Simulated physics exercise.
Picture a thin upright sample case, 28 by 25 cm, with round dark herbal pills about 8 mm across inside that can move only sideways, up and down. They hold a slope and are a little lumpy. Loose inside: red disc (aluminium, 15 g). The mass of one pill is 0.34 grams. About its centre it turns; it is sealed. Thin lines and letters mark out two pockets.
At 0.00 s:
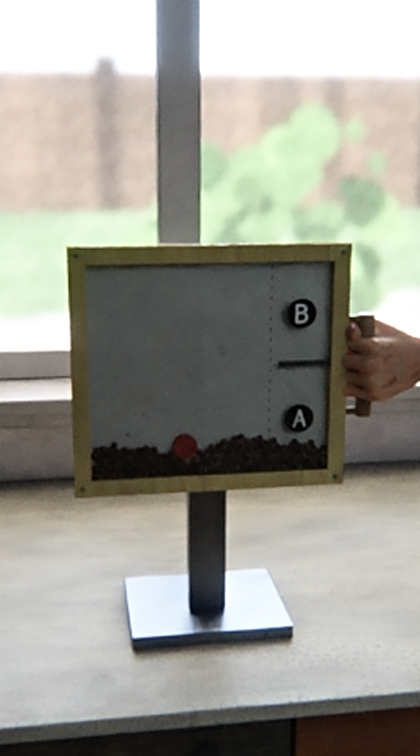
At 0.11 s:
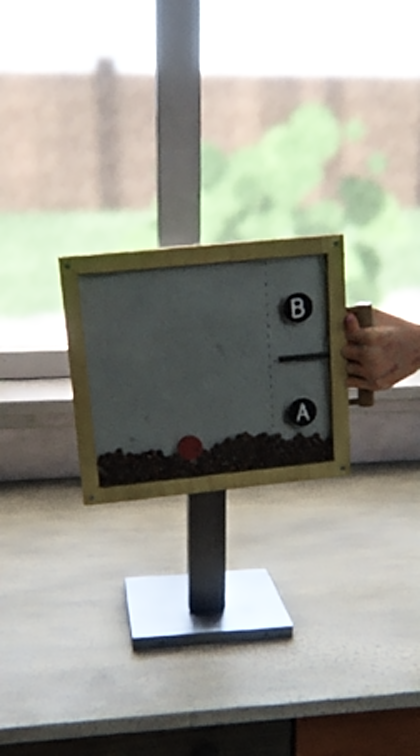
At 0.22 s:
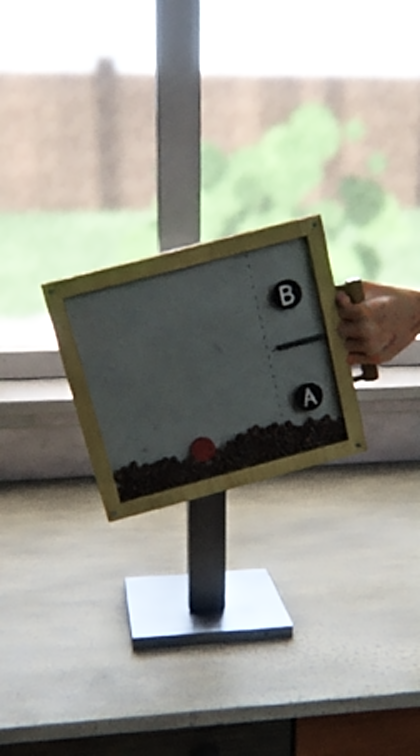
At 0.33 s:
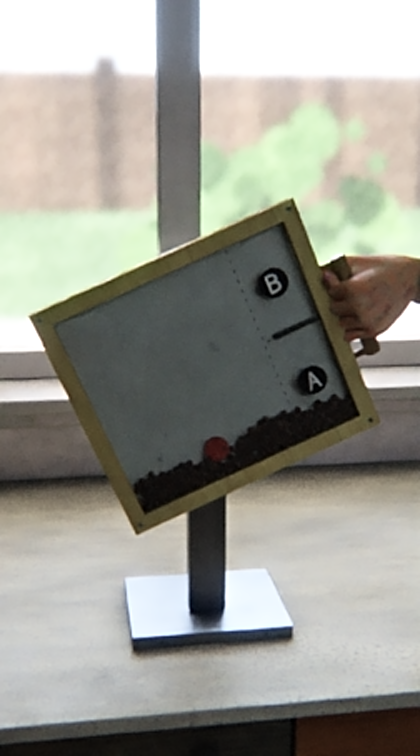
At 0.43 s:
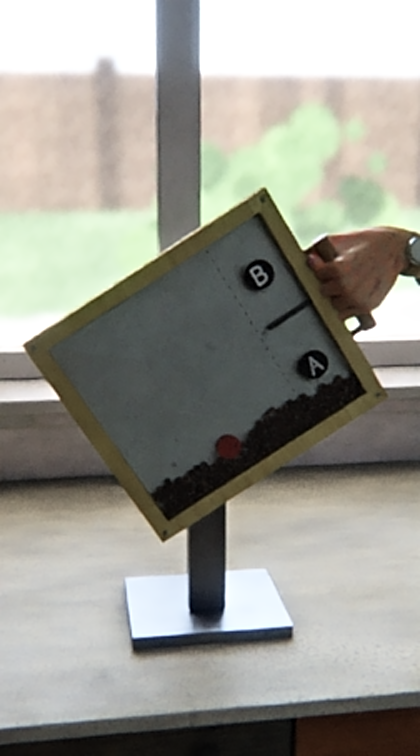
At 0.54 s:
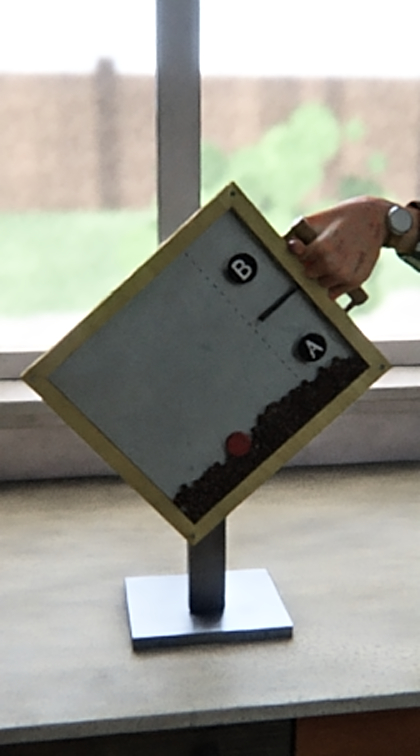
On a counter by a window, a hand steadily turns a framed case anticlockwise, carrying dark pieces and a red disc.
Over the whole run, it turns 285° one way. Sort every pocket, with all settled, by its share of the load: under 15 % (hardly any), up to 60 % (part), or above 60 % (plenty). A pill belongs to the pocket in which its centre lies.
Pocket A: Under 15 %; pocket B: Above 60 %.
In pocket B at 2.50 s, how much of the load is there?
The share there is some 30 per cent.
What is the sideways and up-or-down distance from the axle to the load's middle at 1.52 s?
7 cm right, 9 cm below.
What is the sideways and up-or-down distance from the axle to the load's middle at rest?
Right: About 9 cm; below: About 8 cm.
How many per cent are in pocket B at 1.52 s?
0 %.
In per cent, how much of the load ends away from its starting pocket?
Close to 85 % end up somewhere else.
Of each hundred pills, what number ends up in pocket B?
About 80 per cent.
By 1.52 s, it stands 129° anticlockwise; the pills' middle is 7 cm right of and 9 cm below the centre; nothing in the marked areas.
By 2.50 s, it has come round 216° anticlockwise; the pills' middle is 5 cm right of and 9 cm below the centre; B 30 %.
By 3.34 s, it has come round 285° anticlockwise; the pills' middle is 10 cm right of and 6 cm below the centre; B 70 %.
Settled by 4.3 s, it has come round 285° anticlockwise; A 5 %, B 80 %, elsewhere 15 %.
